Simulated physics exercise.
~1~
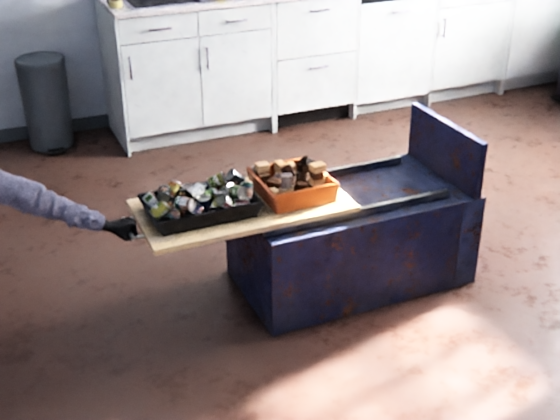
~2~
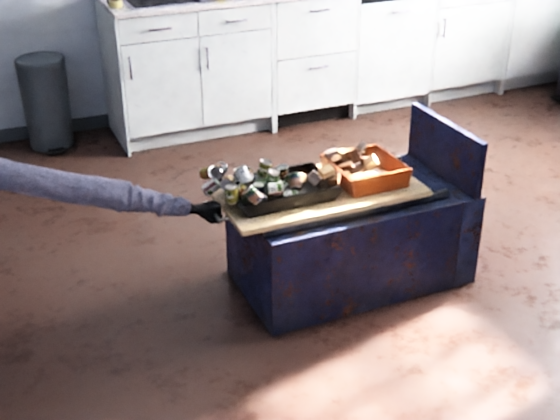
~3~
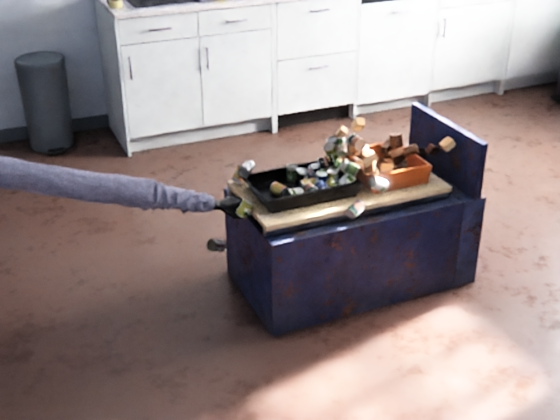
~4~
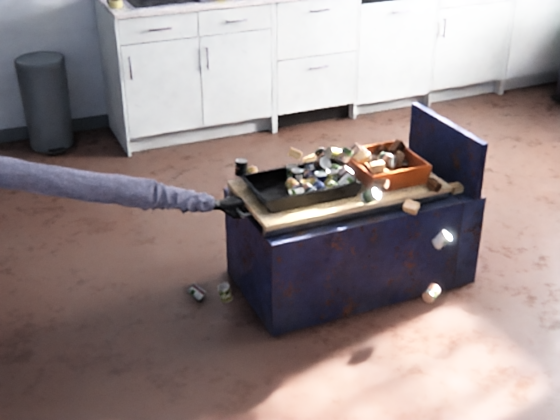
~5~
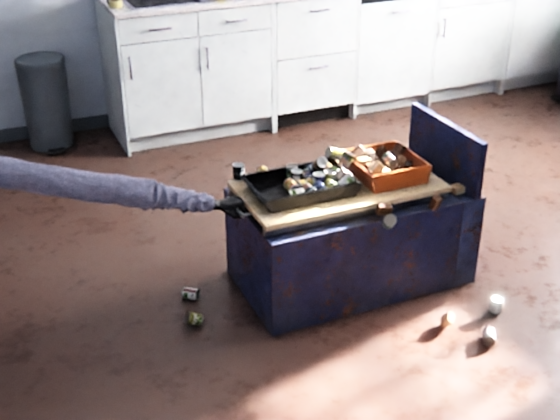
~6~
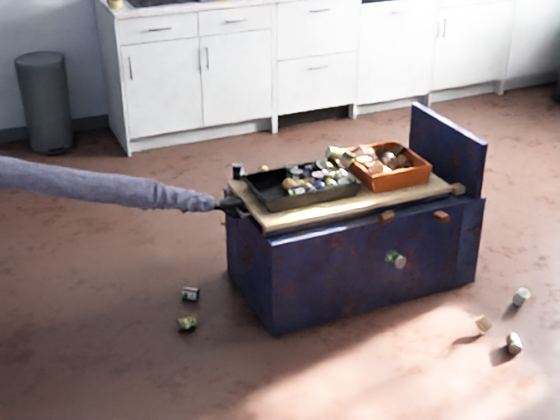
Gloved hand pushing a board with black and orange trays right over a blue box, scattering tins and blocks onto the floor.
